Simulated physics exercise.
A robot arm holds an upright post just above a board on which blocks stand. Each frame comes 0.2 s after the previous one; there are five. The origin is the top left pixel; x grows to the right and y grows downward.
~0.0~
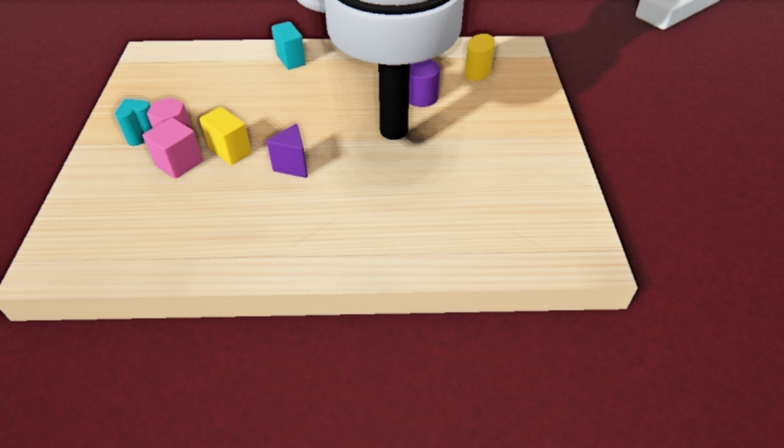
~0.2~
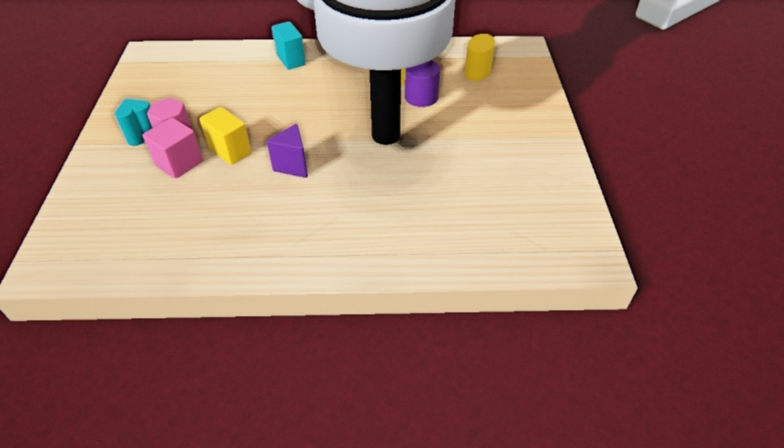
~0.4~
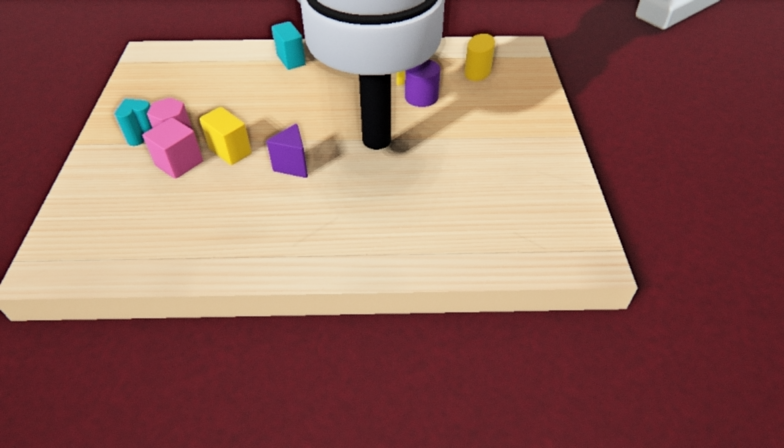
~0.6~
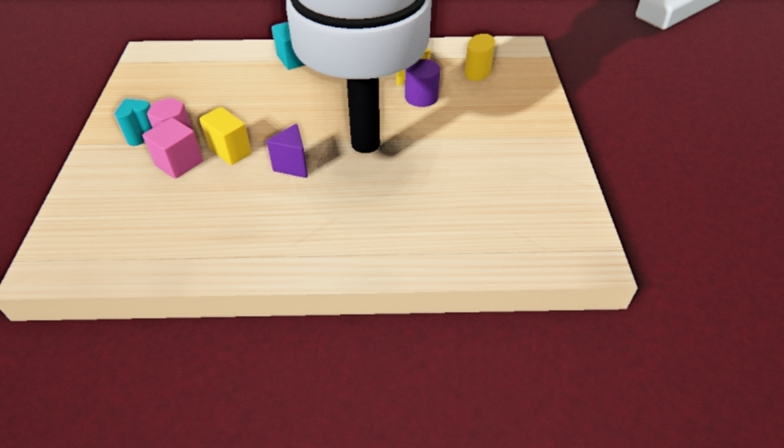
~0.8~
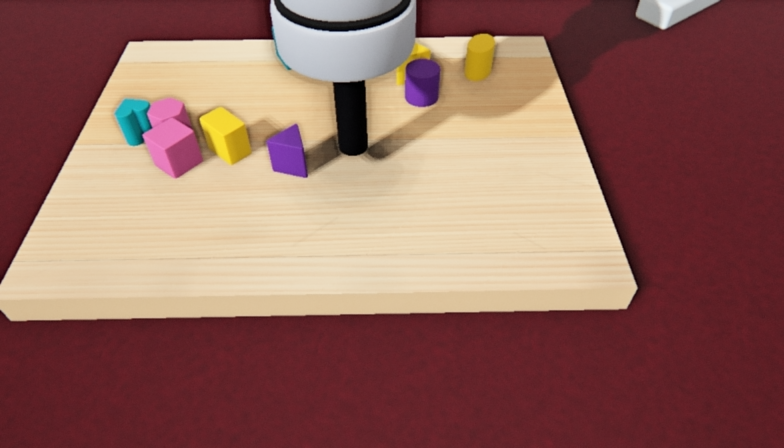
A robot arm's black post moves slightly left and nearer above a board of still, colorful blocks.
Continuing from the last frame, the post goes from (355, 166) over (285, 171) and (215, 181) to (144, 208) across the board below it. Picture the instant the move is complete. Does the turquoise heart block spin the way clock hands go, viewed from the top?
No, I don't think so.
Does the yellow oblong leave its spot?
Final answer: Yes.
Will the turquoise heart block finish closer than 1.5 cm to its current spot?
Yes, that is what happens.
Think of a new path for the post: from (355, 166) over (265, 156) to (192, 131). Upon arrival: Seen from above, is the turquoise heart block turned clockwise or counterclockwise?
Viewed from above: Anti-clockwise.
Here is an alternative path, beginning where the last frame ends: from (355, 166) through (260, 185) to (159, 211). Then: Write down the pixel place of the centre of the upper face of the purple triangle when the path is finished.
Close to (254, 136).
On the path given first. One third of the way, post at (281, 152); purple triangle at (254, 135), turned 40° clockwise.
Two thirds of the way, post at (208, 162); turquoise heart block at (128, 105), turned 20° anticlockwise; pink square block at (149, 130); yellow oblong at (210, 118), turned 35° clockwise; purple triangle at (182, 143), turned 50° clockwise.
At the end, post at (136, 189); turquoise heart block at (128, 104), turned 20° anticlockwise; pink square block at (134, 128), turned 40° clockwise; yellow oblong at (210, 118), turned 35° clockwise; purple triangle at (146, 151), turned 75° clockwise.
